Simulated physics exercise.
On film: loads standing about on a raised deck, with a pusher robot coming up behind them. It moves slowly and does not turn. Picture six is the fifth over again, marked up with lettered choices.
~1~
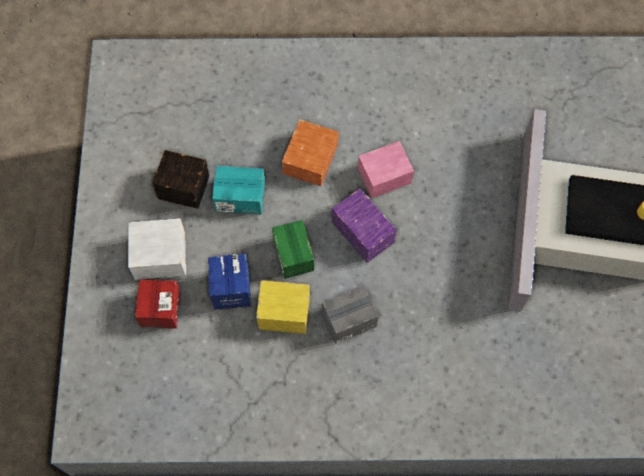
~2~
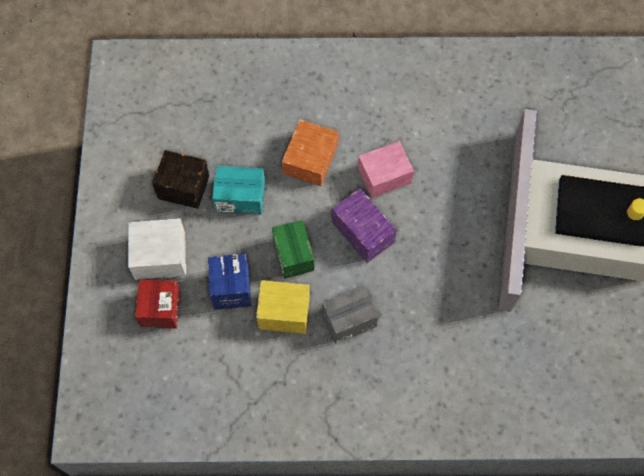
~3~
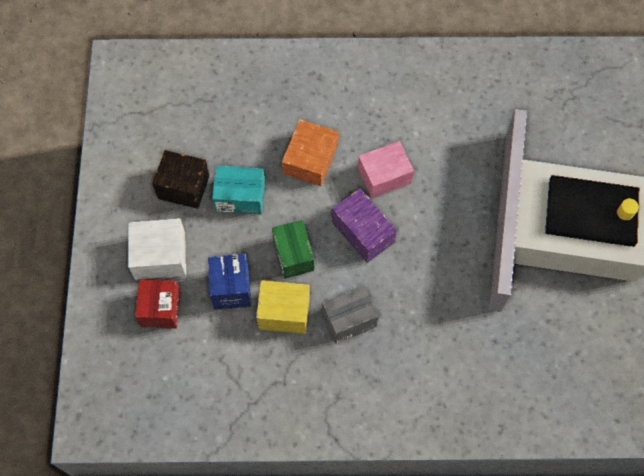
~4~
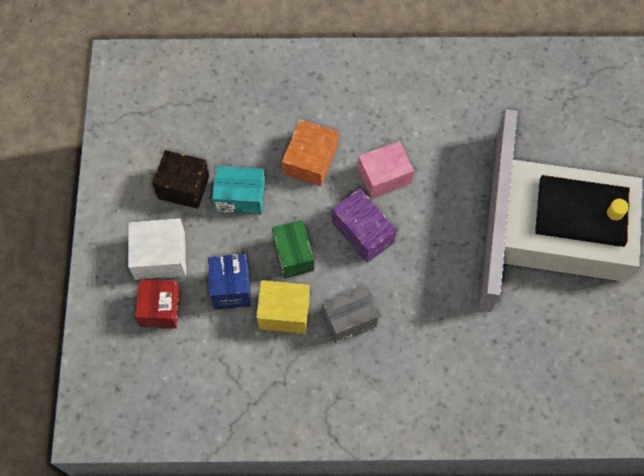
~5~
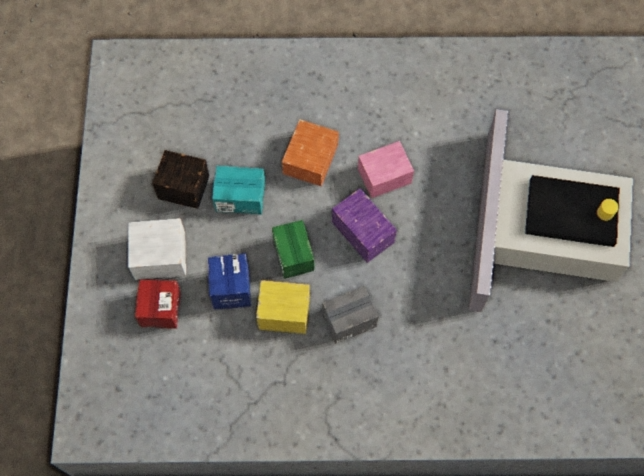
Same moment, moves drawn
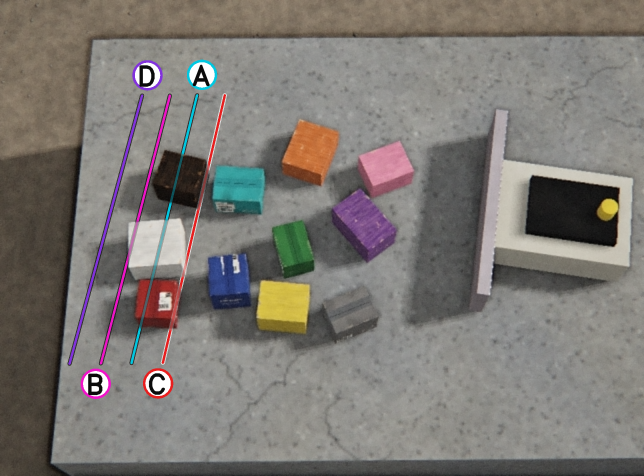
On a speckled gray slab, a pale machine with a wide flat blade in front slid slowly left toward a scattered group of colorful blocks, which all stayed still as the gap narrowed.
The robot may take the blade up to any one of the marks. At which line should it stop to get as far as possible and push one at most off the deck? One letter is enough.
The farthest such stop is A.
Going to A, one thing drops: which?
The black crate goes over.
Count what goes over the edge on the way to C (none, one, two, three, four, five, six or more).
By then, none.
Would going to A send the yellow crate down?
No.
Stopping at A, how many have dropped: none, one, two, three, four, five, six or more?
By then, one.
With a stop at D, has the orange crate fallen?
By then, yes.
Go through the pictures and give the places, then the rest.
In the first frame, yellow crate (284, 307); pink crate (385, 170); white crate (157, 250).
In the second frame, robot (596, 209); orange crate (311, 153).
In the third frame, robot (586, 209); grey box (350, 315).
In the fourth frame, robot (576, 209); blue parcel (230, 282).
In the fifth frame, robot (566, 209); red box (158, 304); purple crate (364, 226); yellow crate (284, 307).
On the marked copy, A at (166, 221); B at (137, 222); C at (196, 221); D at (108, 222).
With A. Early on, robot (447, 210); grey box (334, 320); pink crate (352, 161).
Further on, robot (328, 211); black crate (153, 180); grey box (313, 332).
At the end, robot (236, 211); black crate over the edge; white crate (83, 248); one fallen.
As for the rest, B drops three; C is within the limit but short; D drops six.
